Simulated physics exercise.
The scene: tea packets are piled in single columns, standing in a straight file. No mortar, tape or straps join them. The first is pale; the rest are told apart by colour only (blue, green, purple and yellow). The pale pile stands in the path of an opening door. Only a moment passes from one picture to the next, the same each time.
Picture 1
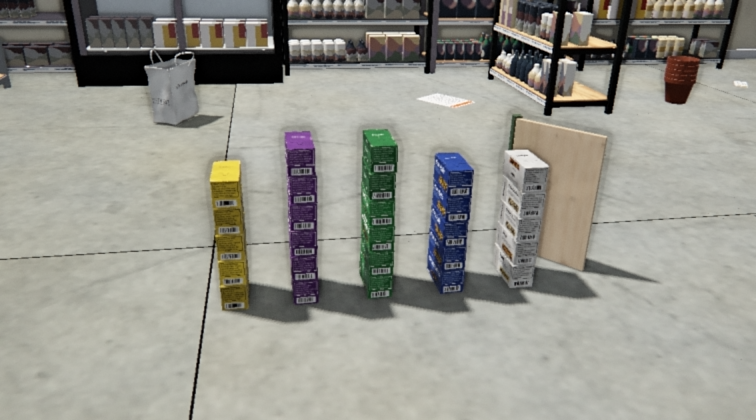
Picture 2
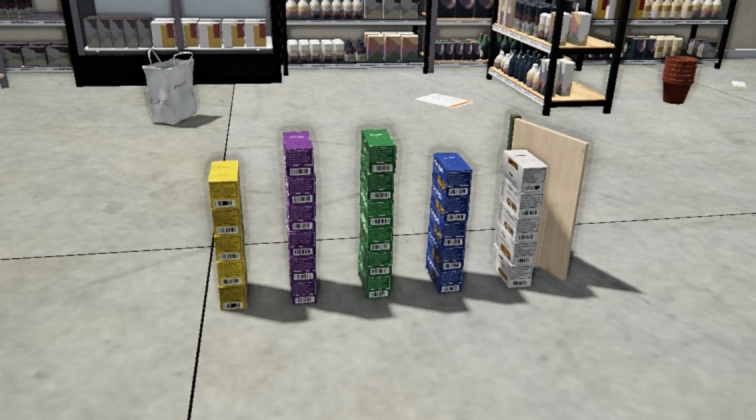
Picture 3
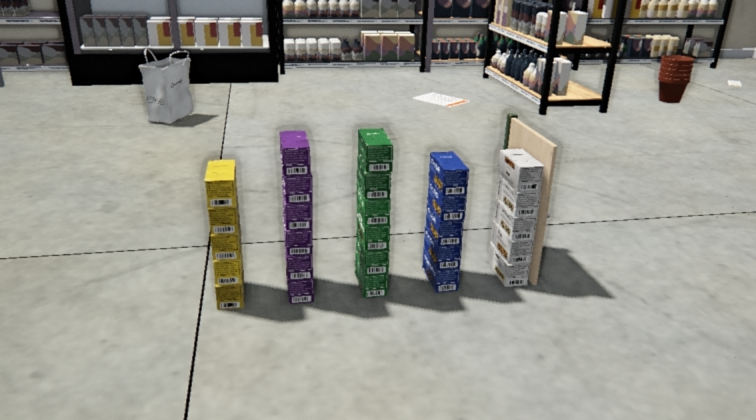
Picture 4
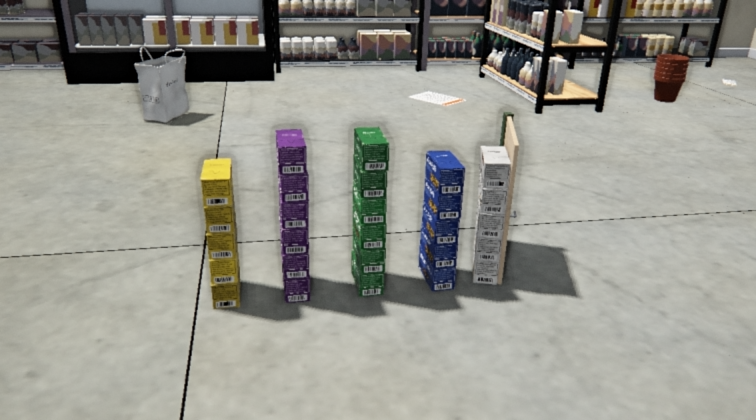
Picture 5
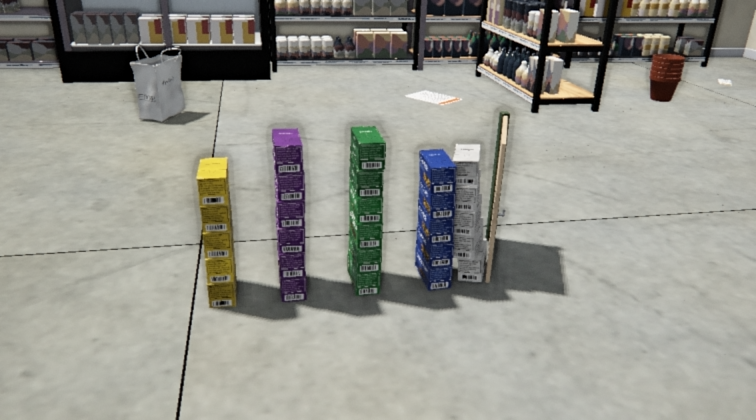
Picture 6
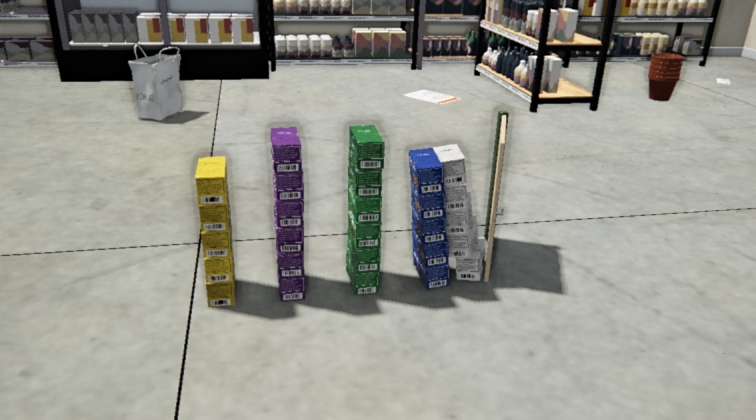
On a shop floor, a wooden door panel swinging in beside five coloured packet stacks, the pale and blue ones leaning slightly left.
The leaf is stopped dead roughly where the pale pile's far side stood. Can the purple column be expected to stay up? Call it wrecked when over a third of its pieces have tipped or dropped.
In the end the purple column gets wrecked.
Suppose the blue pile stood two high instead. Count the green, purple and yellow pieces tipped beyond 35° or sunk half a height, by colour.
Down at the end: Green 0, purple 0, yellow 0.
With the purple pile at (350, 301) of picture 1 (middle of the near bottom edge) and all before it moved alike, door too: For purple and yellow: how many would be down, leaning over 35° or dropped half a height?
The counts are purple 6, yellow 5.
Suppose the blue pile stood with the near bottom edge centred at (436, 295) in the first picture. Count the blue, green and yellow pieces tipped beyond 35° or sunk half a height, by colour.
Down at the end: Blue 5, green 5, yellow 5.
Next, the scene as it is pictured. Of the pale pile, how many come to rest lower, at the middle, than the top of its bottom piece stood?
The count is 5.
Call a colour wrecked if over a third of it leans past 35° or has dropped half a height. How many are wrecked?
It comes to 4.
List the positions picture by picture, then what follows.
In the first frame (pixels give the middle of a visible side; the camera pans a little), door edge (602, 166) swinging in; top purple packet (302, 163); top blue packet (461, 184); none of the others has stirred.
In the second frame, door edge (583, 173) swinging in; top purple packet (300, 163).
In the third frame, door edge (551, 177) swinging in; top purple packet (297, 162).
In the fourth frame, door edge (513, 175) past square; top purple packet (293, 161).
In the fifth frame, door edge (500, 174) past square, top of the pale pile leaning barely; top purple packet (289, 160); top blue packet (444, 181) a little from its place; movement in 2 of them.
In the sixth frame, door edge (499, 173) past square, top of the pale pile leaning a little; top purple packet (288, 159); top blue packet (431, 181) tilted a little; movement in 5 of them.
Shortly afterwards, 4 of the pale pile down; none of the 6 purple packets down (3 of 22 in all colours); top purple packet unmoved; top blue packet tilted clearly, half its height lower.
Next, 4 of the pale pile down; none of the 6 purple packets down (11 of 22 in all colours); top purple packet tilted a little; top blue packet tilted steeply, some two heights lower.
Some moments later, 4 of the pale pile down; 6 of the 6 purple packets down (21 of 22 in all colours); top purple packet tilted steeply, some three heights lower; top yellow packet tilted steeply, some three heights lower.
In the end, 4 of the pale pile down; 6 of the 6 purple packets down (21 of 22 in all colours); top purple packet on its side; top green packet upside down. From the last view, middles, top purple packet near (39, 293), top green packet near (104, 242).
